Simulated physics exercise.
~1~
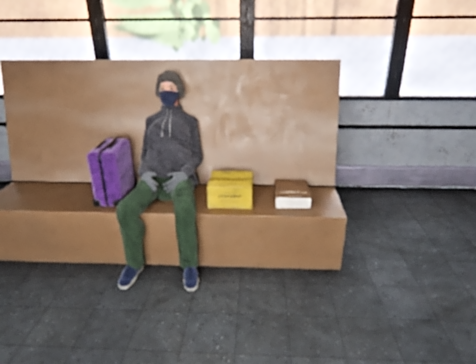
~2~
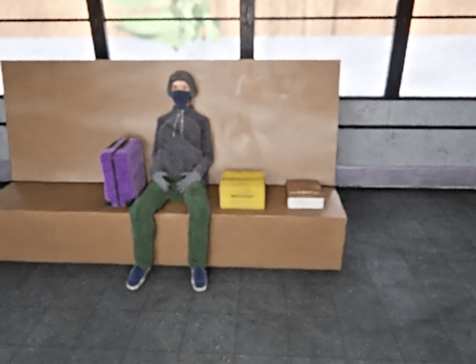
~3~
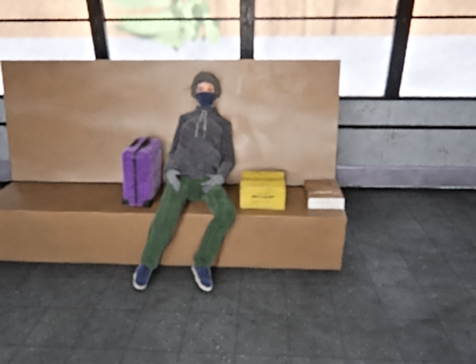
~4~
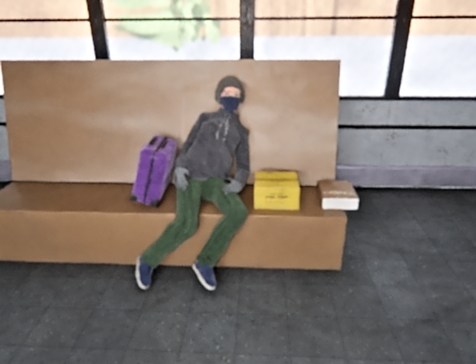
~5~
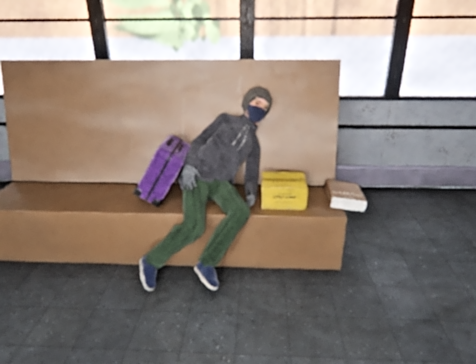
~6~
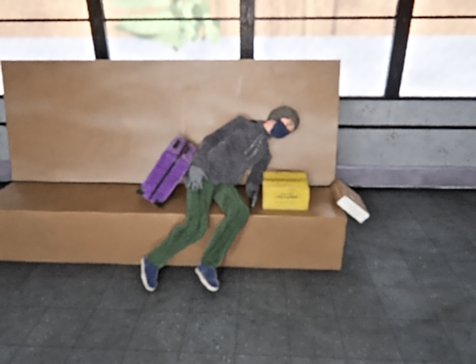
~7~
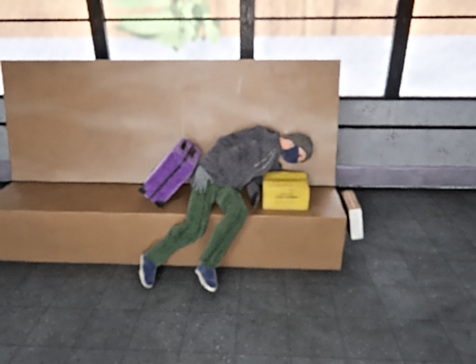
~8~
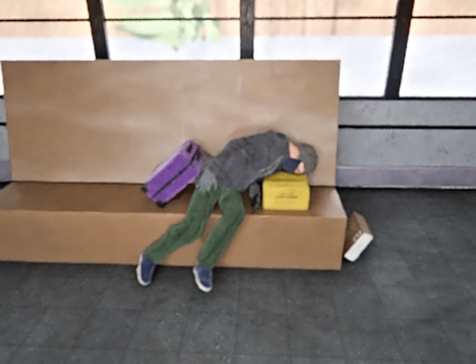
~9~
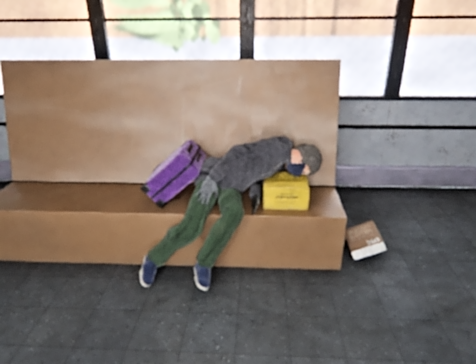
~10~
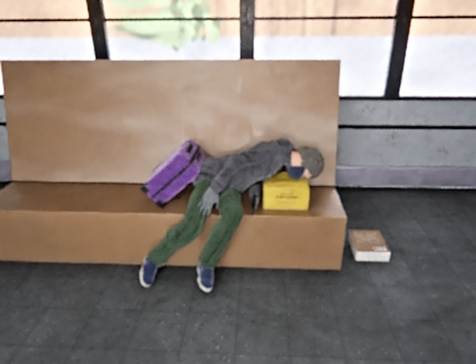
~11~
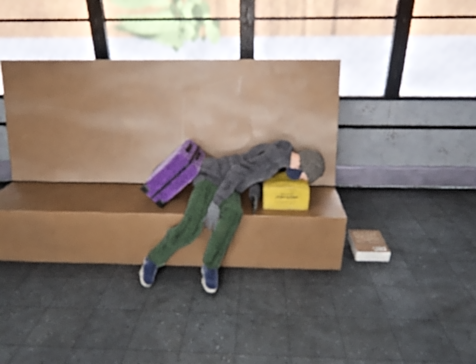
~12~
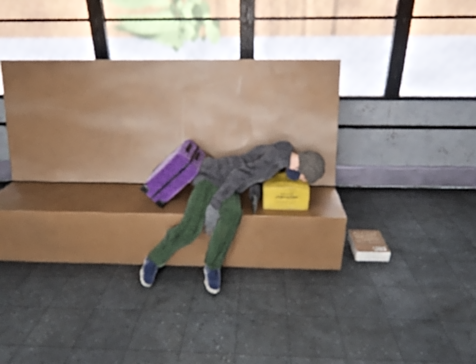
At the start, a masked person in a grey hoodie and green trousers sits on a brown bench, with a purple case on the left and a yellow carton and a small brown-and-white folder on the right. All of them slide to the right along the seat, and the case begins to lean. The person tips sideways to the right as the folder passes the bench end. The folder turns over as it drops to the floor, while the person slumps across the carton. It ends with the folder lying on the floor, the leaning case and carton still on the bench, and the person draped over the carton.
